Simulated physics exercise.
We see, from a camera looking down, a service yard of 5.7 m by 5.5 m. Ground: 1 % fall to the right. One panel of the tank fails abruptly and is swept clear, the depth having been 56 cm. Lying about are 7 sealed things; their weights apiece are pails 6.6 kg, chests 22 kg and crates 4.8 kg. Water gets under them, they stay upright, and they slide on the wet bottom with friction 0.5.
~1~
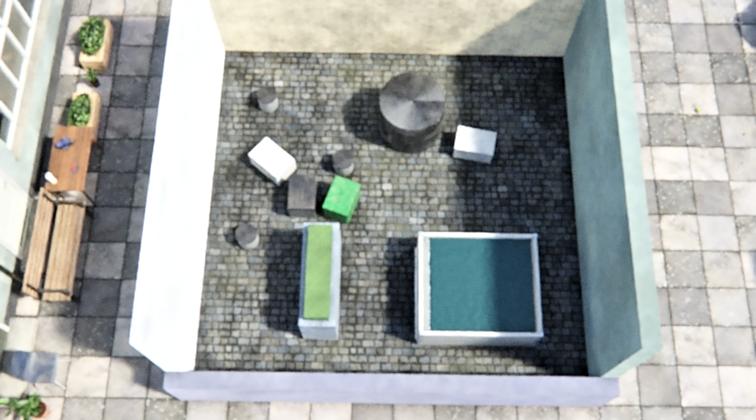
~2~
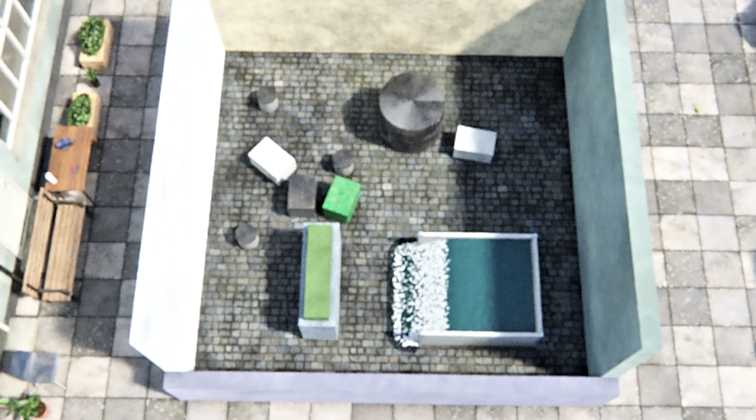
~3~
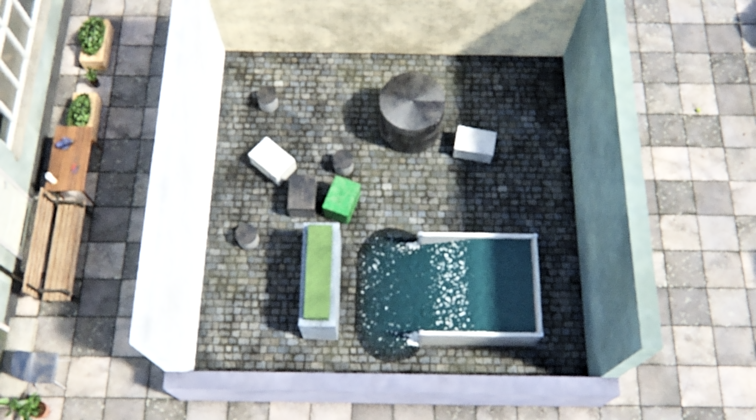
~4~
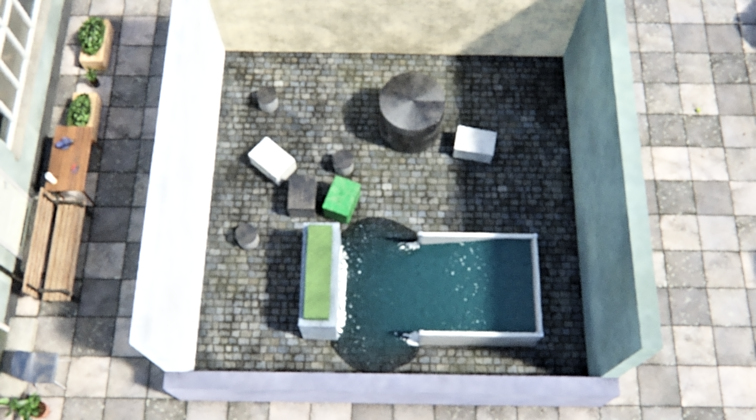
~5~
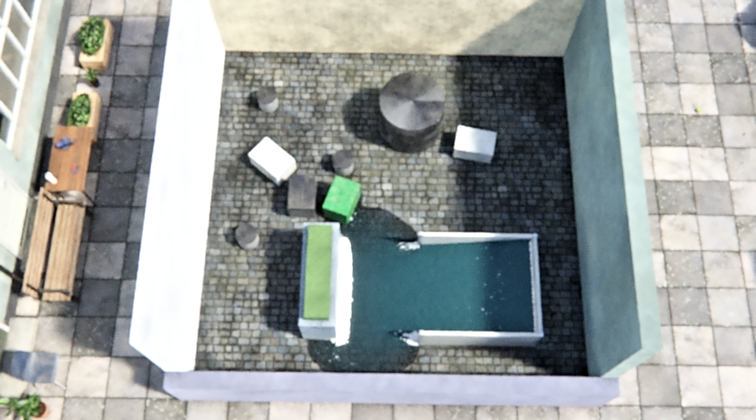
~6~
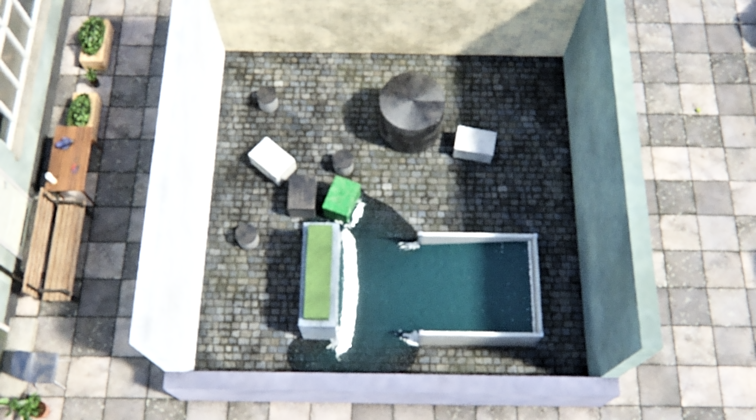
The footage shows water bursting through the left side of a rectangular tank in a walled, cobbled yard, spreading left to a long green-topped block, then fanning along it toward a green box, while the scattered objects stay in place.
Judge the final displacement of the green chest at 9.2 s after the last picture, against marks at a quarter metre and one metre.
The move is big.
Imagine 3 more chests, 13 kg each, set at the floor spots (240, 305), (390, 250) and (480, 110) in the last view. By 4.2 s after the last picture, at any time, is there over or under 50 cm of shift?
Well, in that order it's higher, higher and lower.
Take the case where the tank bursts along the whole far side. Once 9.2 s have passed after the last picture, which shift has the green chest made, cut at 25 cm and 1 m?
In that case the green chest barely shifts.
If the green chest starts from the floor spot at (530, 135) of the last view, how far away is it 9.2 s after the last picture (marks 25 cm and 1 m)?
What happens is that it keeps still.
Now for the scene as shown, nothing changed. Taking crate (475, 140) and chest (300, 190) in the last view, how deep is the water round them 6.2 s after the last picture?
Around 7 cm and 3 cm.
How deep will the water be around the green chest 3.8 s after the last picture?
6 cm or so.
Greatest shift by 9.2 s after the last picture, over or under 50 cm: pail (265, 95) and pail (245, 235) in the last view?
Taking them in order: Exceeded and fell shy.
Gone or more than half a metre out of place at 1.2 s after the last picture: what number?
I make it 2.
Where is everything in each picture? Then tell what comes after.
In the first frame, the green chest at (341, 196) rests on the ground; 2.2 m2 under water; 0 of 7 have shifted.
In the second frame, the green chest at (341, 196), on the bottom; 3.0 m2 under water; 0 of 7 have shifted.
In the third frame, the green chest at (341, 196) rests on the ground; 3.9 m2 under water; 0 of 7 have shifted.
In the fourth frame, the green chest at (341, 196), on the bottom; water covers 4.8 m2; 0 of 7 have shifted.
In the fifth frame, the green chest at (341, 196) rests on the ground; 5.4 m2 under water; 0 of 7 have shifted.
In the sixth frame, the green chest at (341, 196), on the bottom; 5.8 m2 under water; 0 of 7 have shifted.
Then, 1.2 s after the last picture the green chest is near (315, 130), 1.2 m from its start, aground; 0 afloat.
Then, 3.8 s after the last picture the green chest is near (294, 73), 2.2 m from its start, aground; 2 afloat.
Then, 6.2 s after the last picture the green chest is near (297, 75), 2.2 m from its start, aground; 2 afloat.
Then, 9.2 s after the last picture the green chest is near (297, 75), 2.2 m from its start, aground; 2 afloat.
